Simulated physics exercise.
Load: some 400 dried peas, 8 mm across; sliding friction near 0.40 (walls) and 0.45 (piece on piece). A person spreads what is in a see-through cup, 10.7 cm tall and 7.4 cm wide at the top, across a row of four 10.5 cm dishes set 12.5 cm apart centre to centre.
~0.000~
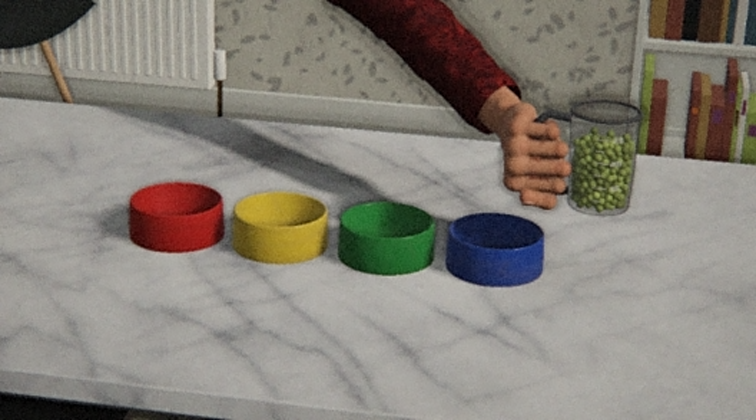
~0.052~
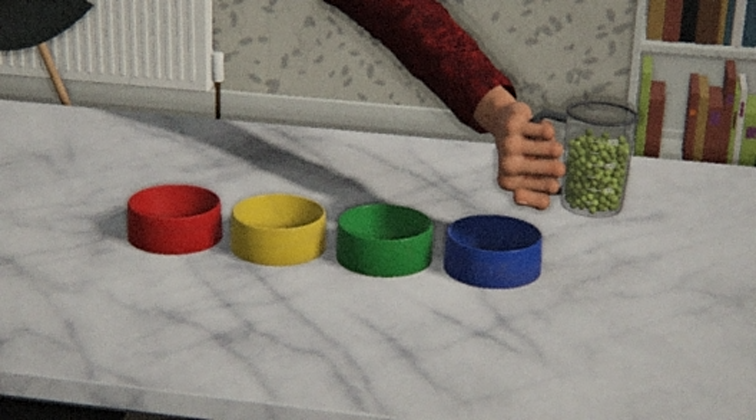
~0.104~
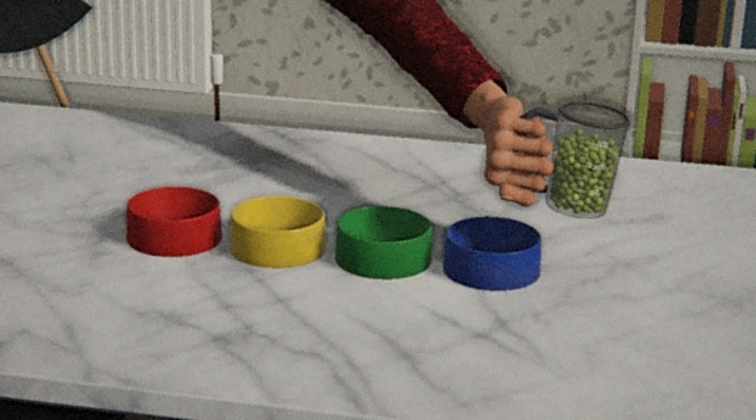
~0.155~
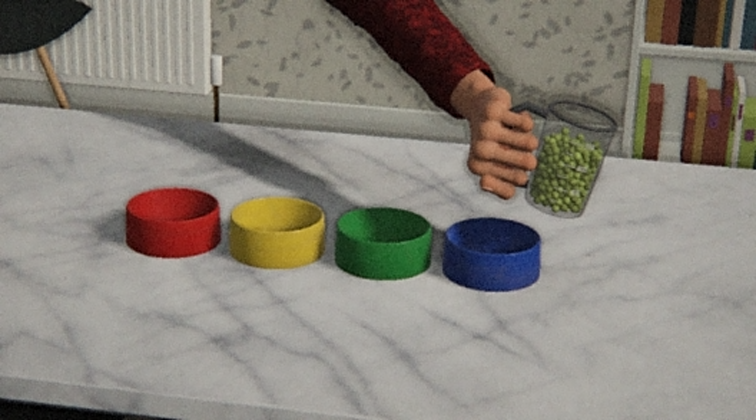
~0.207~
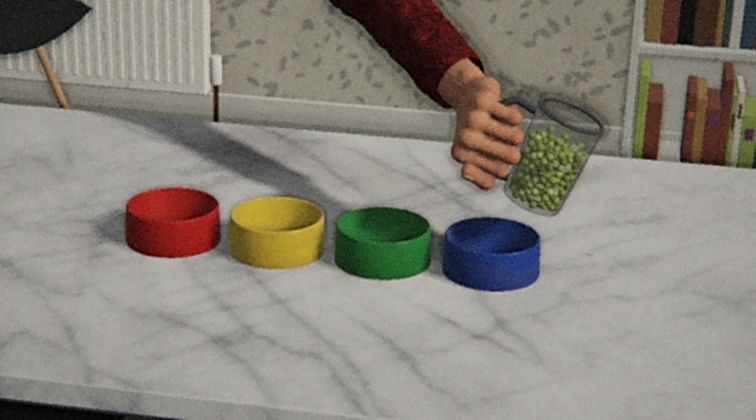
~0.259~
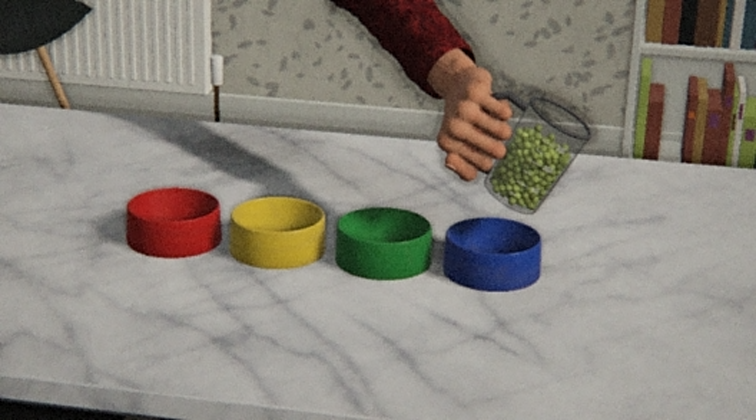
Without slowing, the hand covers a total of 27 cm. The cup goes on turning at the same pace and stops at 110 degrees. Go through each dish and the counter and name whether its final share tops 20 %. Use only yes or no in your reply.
Red: No; blue: No; green: Yes; yellow: No; counter: Yes.
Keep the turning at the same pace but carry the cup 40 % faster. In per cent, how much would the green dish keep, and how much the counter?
Result - green dish: 70; counter: 30.
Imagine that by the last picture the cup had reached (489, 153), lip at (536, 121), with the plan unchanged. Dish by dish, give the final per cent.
Red 0; blue 0; green 70; yellow 0.
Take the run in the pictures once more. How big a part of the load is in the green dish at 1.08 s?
I'd say close to 20 per cent at that point.
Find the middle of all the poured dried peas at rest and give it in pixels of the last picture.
(406, 253) or so.
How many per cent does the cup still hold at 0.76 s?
About 100 per cent.
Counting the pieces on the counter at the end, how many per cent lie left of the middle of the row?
About 0 per cent.
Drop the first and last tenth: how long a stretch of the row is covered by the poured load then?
I'd put it at close to 10 cm.
Then, at 0.56 s, tilt 68 degrees; cup holds 100 %.
Then, at 0.76 s, tilt 95 degrees; cup holds 100 %.
After 1.08 s, tilt 110 degrees; cup holds 75 %, green 20 %.
By 2.5 s all is still; red 0 %, blue 0 %, green 70 %, yellow 0 %, counter 30 %.
